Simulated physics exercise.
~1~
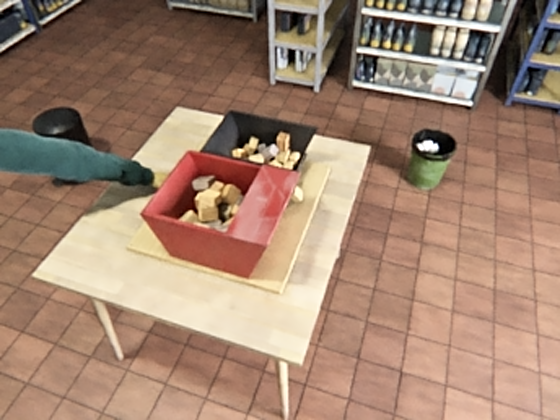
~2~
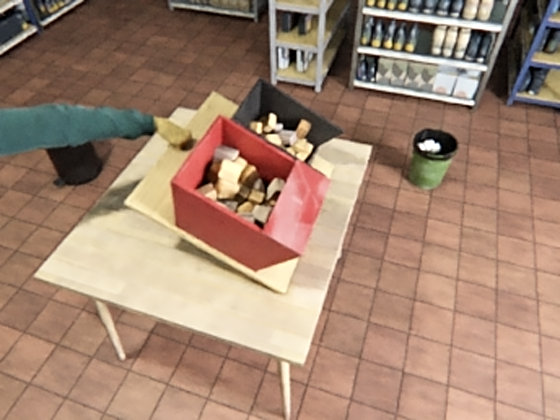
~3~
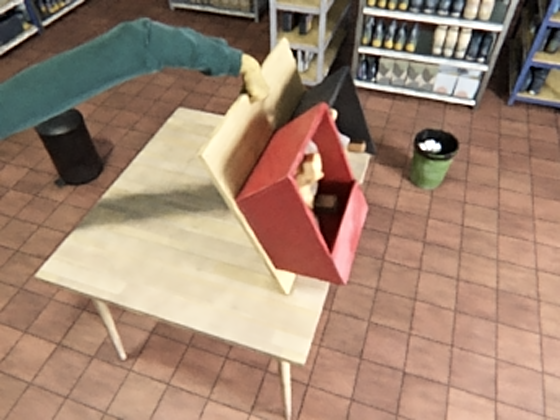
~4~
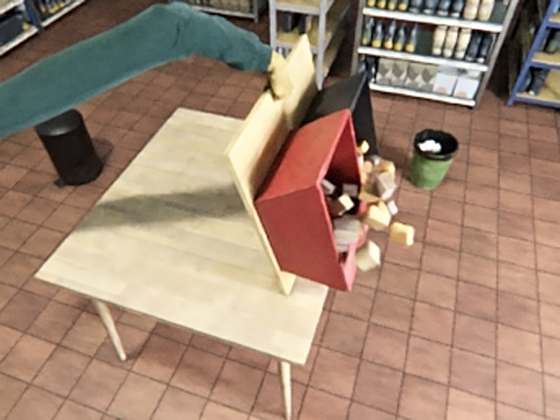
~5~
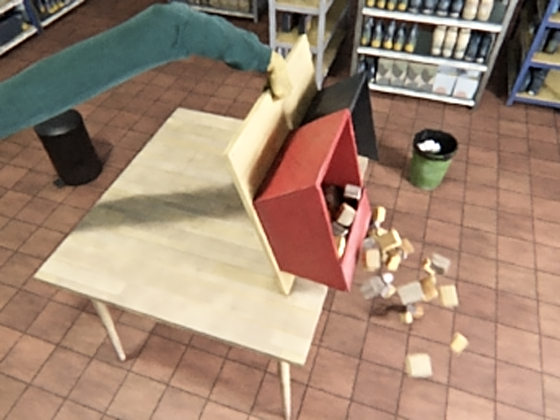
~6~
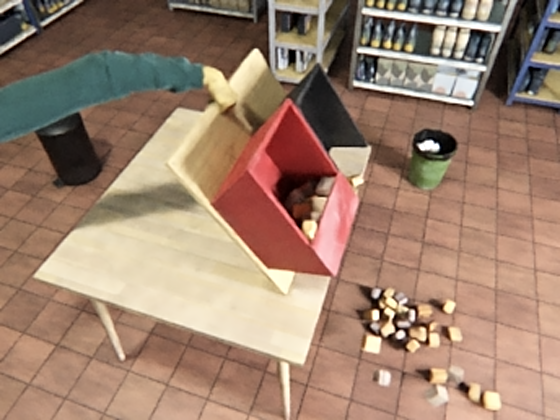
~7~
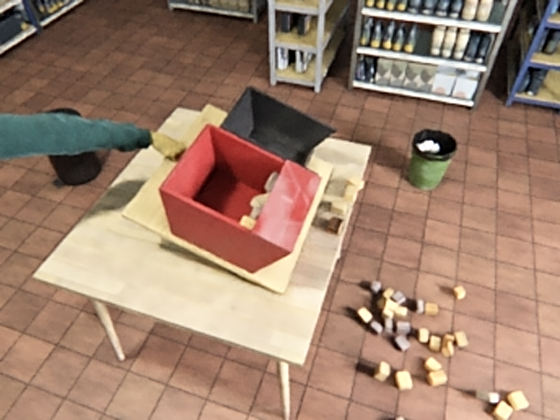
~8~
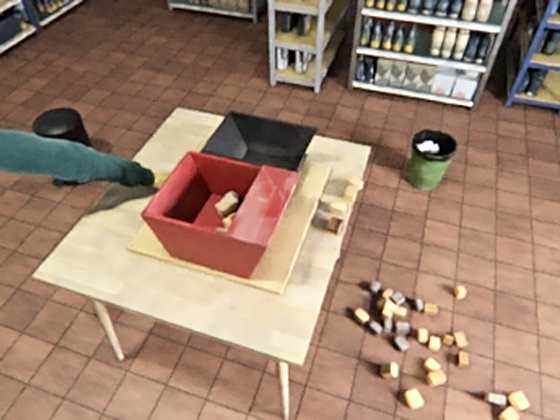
At first, a red tub and a black tub, both holding small wooden blocks, sit on a plywood board on a table in a room lined with shelves of bottles. A green-sleeved arm reaches in from the left and lifts the board's left edge, tipping it steeply toward the right. Blocks tumble out of the tubs and scatter across the tiled floor. The arm then lowers the board until it lies flat again. At the end, the black tub looks empty, some pieces remain in the red tub, and a few blocks rest near the table's right edge.
